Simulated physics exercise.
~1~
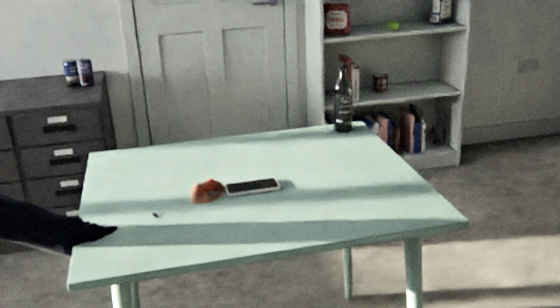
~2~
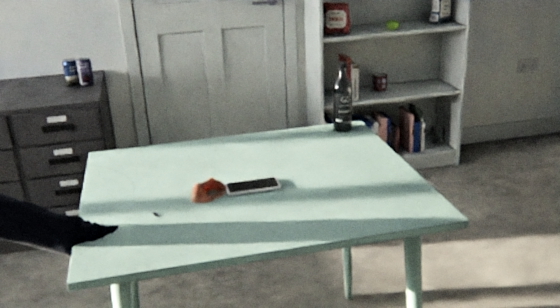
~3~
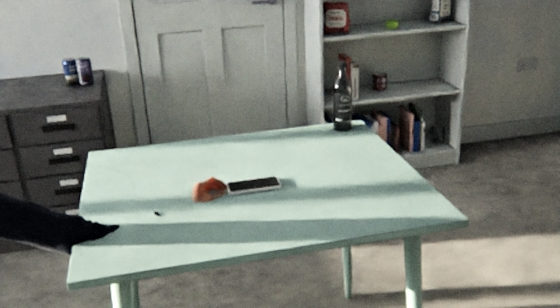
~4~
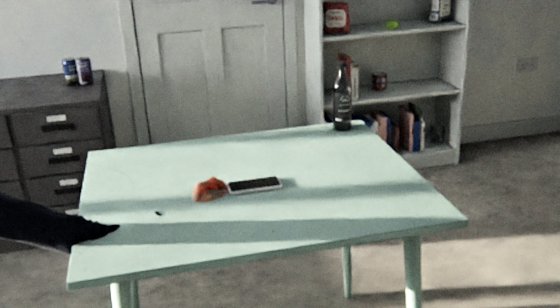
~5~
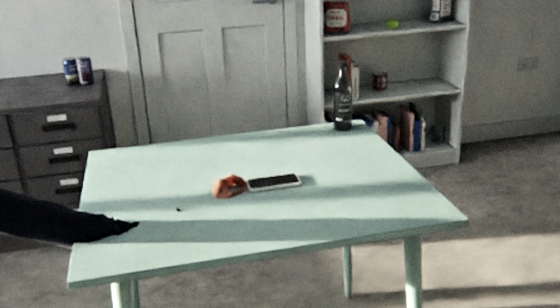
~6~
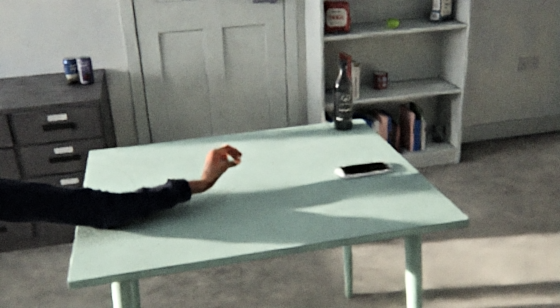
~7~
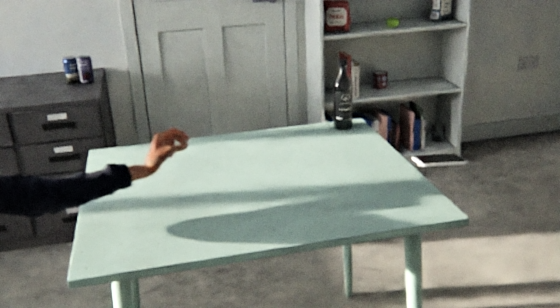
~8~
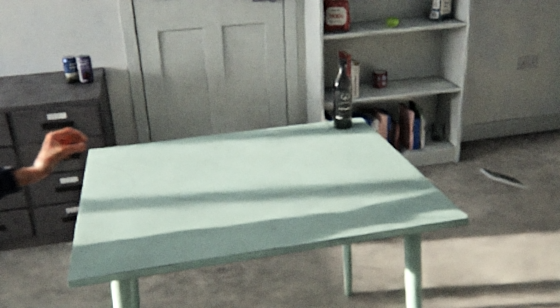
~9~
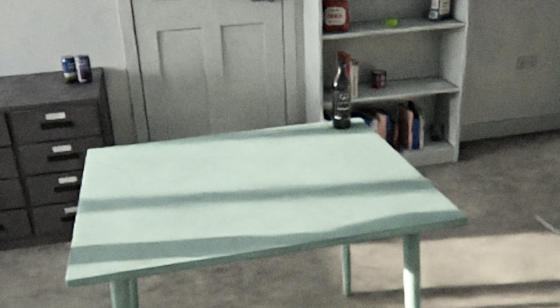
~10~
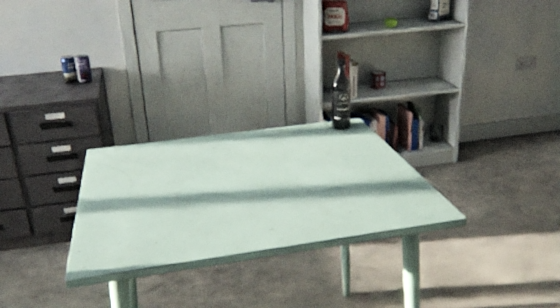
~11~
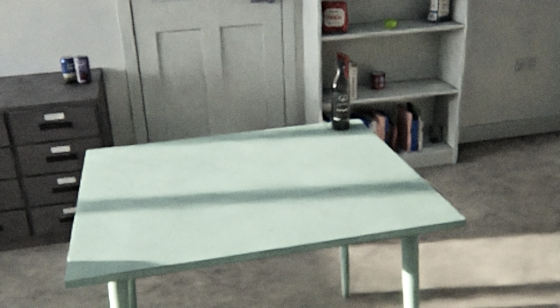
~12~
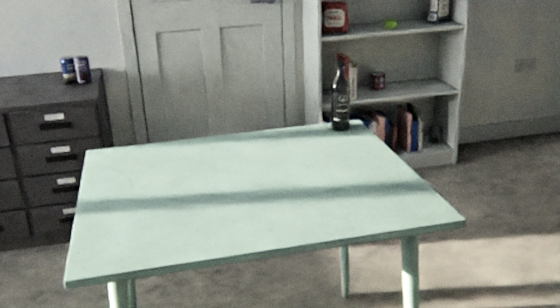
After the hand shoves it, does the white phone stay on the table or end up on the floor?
It ends up on the floor. The phone slides to the right, leaves the table and drops, while the dark bottle stays standing.
